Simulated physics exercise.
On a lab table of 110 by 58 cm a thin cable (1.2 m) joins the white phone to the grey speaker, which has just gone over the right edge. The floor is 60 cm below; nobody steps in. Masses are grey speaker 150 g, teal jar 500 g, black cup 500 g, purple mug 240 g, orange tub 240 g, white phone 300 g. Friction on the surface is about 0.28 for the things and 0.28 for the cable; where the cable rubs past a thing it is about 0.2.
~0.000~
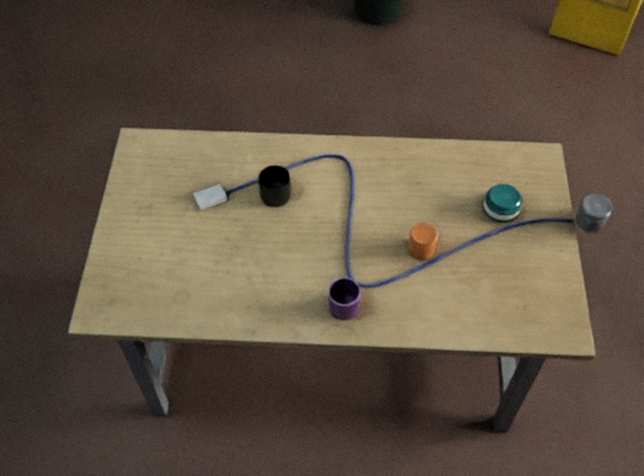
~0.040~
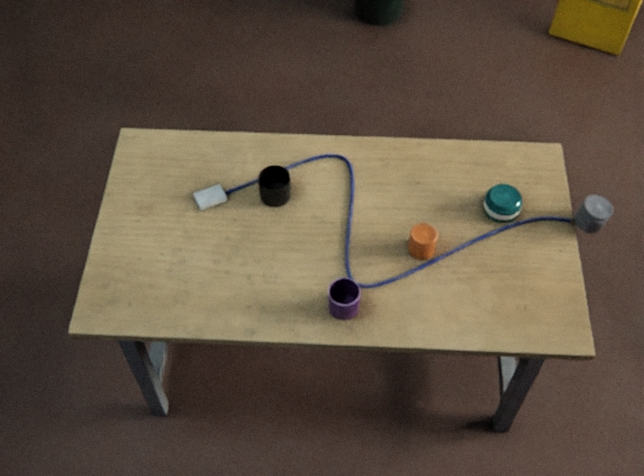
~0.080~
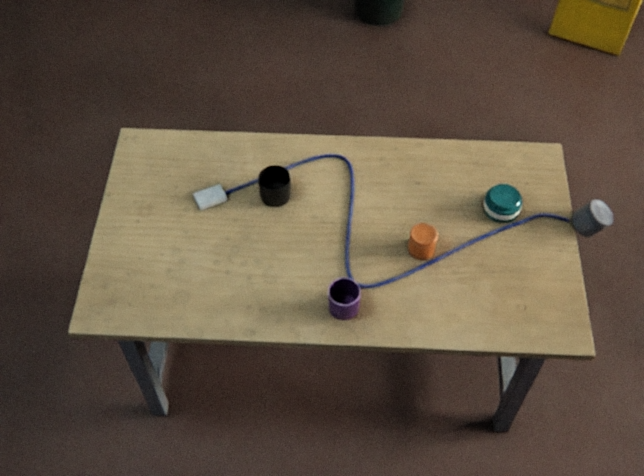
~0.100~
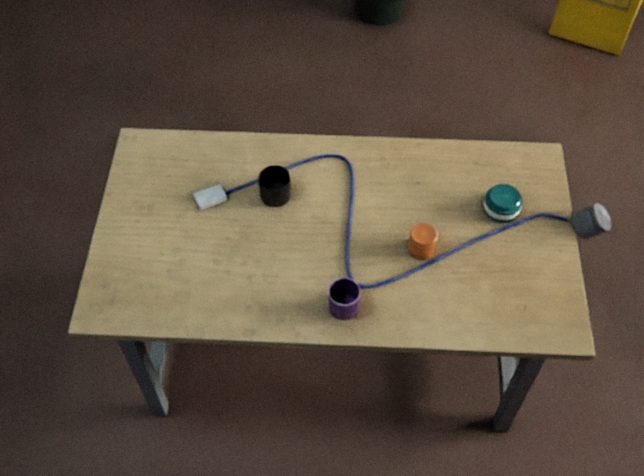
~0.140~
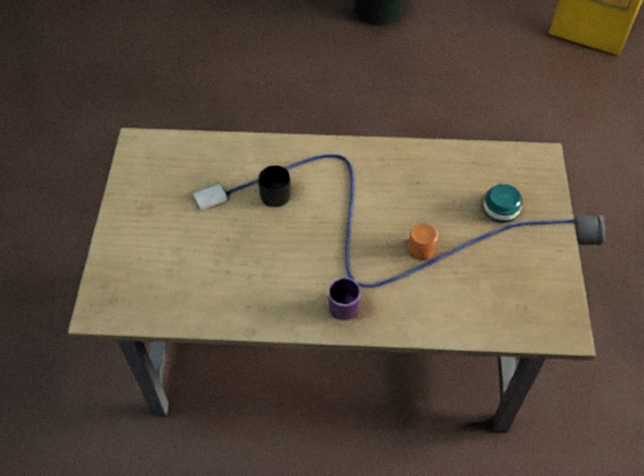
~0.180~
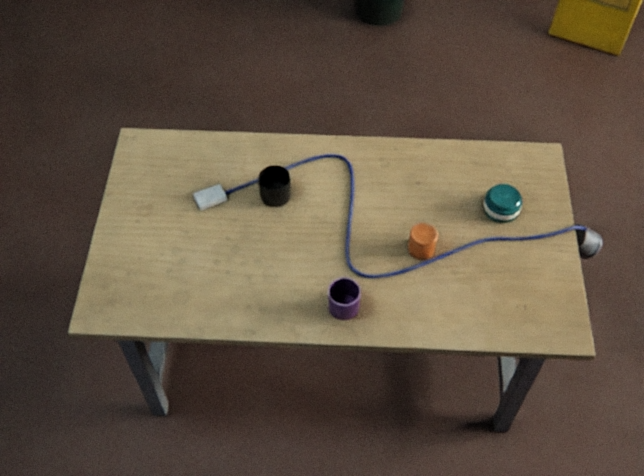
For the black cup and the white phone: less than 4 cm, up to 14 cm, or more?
The black cup stays in the low band, the white phone slides into the middle band.
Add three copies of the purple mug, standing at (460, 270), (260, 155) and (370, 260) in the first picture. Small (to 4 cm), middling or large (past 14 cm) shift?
In turn: Small, small, middling.
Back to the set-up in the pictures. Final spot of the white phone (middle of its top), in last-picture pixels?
At about (244, 187).
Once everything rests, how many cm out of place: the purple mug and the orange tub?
Purple mug 0 cm, orange tub 6 cm.
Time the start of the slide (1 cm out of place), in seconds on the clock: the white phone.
White phone 0.42 s.
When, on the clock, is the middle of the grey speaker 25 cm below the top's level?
About: 0.30 s.
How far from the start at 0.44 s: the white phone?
White phone 2 cm.
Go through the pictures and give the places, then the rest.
In the first picture, shows, black cup (274, 177); white phone (210, 195); cable runs through (347, 259) (352, 176).
In the second picture, shows, grey speaker (597, 206); cable runs through (347, 259).
In the third picture, shows, grey speaker (593, 218); cable runs through (347, 259).
In the fourth picture, shows, grey speaker (592, 222); cable runs through (347, 259).
In the fifth picture, shows, grey speaker (589, 230); cable runs through (526, 223) (347, 259).
In the sixth picture, shows, black cup (274, 177); white phone (210, 195); cable runs through (548, 235) (448, 254) (348, 260) (352, 176).
After 0.4 s, the cable's tail end at (236, 192); white phone 2 cm off its start, black cup 1 cm off its start, grey speaker over the edge.
After 0.7 s, the cable's tail end at (249, 189); white phone 6 cm off its start, black cup 1 cm off its start, grey speaker over the edge.
After 0.9 s, the cable's tail end at (257, 188); white phone 7 cm off its start at (241, 188), black cup 1 cm off its start at (273, 182), grey speaker over the edge.
After 1.2 s, the cable's tail end at (260, 187); white phone 8 cm off its start, black cup 1 cm off its start, grey speaker over the edge.
After 2.4 s, the cable's tail end at (260, 187); white phone 8 cm off its start at (244, 187), black cup 1 cm off its start at (274, 182), grey speaker over the edge, orange tub 5 cm off its start at (431, 215).
